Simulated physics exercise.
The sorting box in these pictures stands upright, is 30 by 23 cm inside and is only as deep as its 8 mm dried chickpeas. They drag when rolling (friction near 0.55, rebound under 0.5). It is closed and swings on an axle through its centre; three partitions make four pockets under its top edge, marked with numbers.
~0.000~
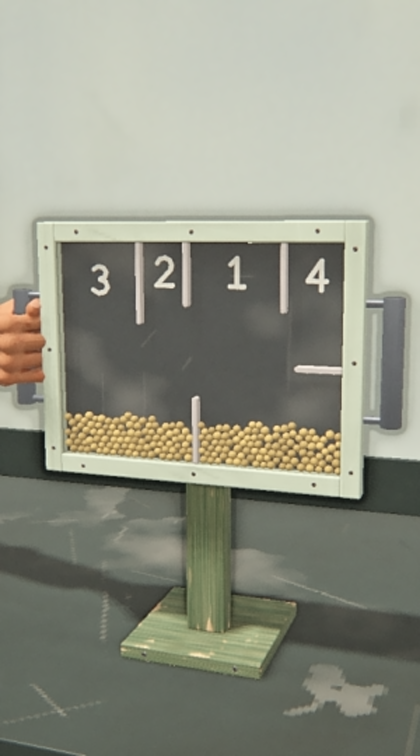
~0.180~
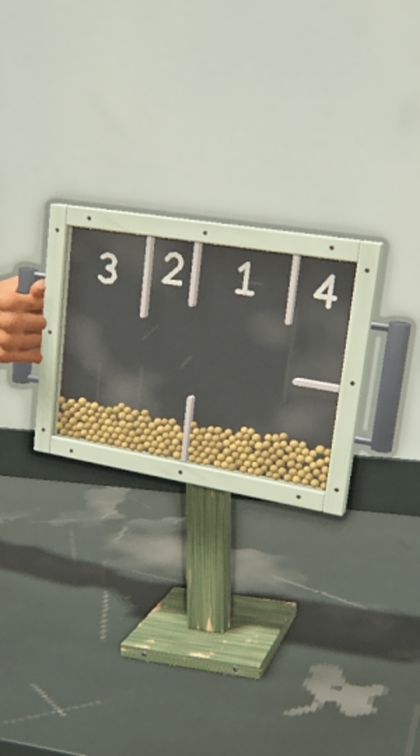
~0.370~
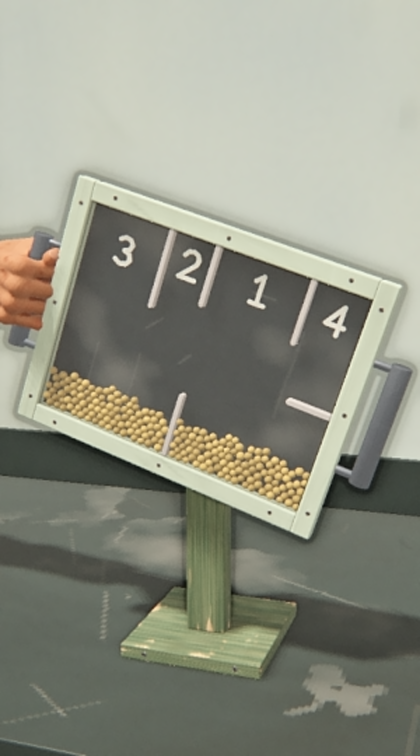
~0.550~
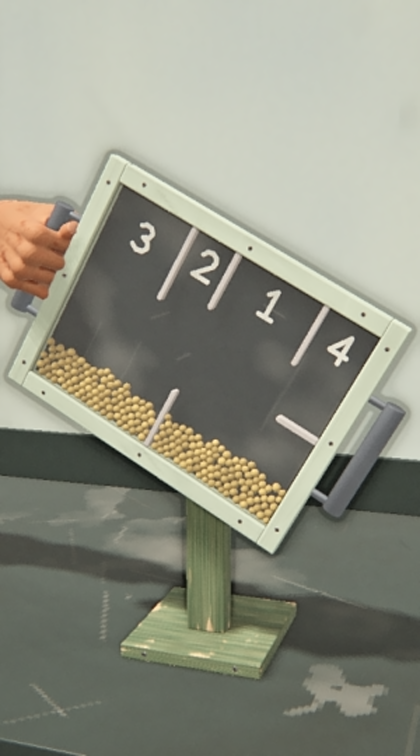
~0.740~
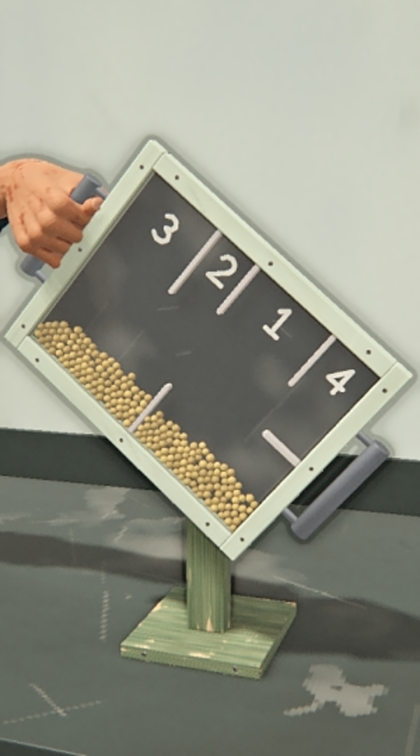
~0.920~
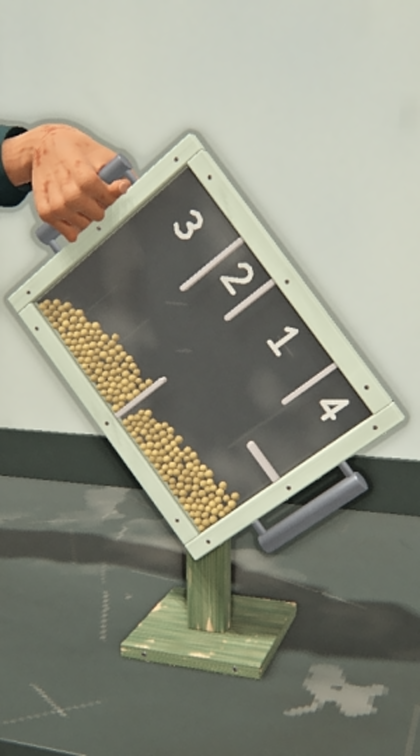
Against a pale wall, a hand turning a framed box of numbered pockets steadily clockwise on its green stand, dried chickpeas sloping inside.
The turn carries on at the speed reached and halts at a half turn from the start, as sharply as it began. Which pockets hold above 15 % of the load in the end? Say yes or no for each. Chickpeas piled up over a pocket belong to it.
No. 1: Yes; no. 2: No; no. 3: No; no. 4: Yes.
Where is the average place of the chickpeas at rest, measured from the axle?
About 8 cm left and 6 cm below.
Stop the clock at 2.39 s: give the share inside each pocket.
Pocket 1: 25; pocket 2: 0; pocket 3: 0; pocket 4: 20.
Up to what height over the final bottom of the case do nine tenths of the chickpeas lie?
Roughly 13 cm.
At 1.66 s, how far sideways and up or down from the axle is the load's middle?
Some 8 cm left and 4 cm below.
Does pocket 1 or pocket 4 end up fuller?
More goes to pocket 1.
After 2.39 s, it has turned 142°, the chickpeas' middle is 8 cm left of and 7 cm below the axle; inside pockets, no. 1, 25 %, no. 4, 20 %.
After 3.09 s, it has turned 180°, the chickpeas' middle is 9 cm left of and 5 cm below the axle; inside pockets, no. 1, 45 %, no. 4, 25 %.
At rest by 4.7 s, no. 1, 55 %, no. 2, 0 %, no. 3, 0 %, no. 4, 35 %, caught on other walls 10 %.
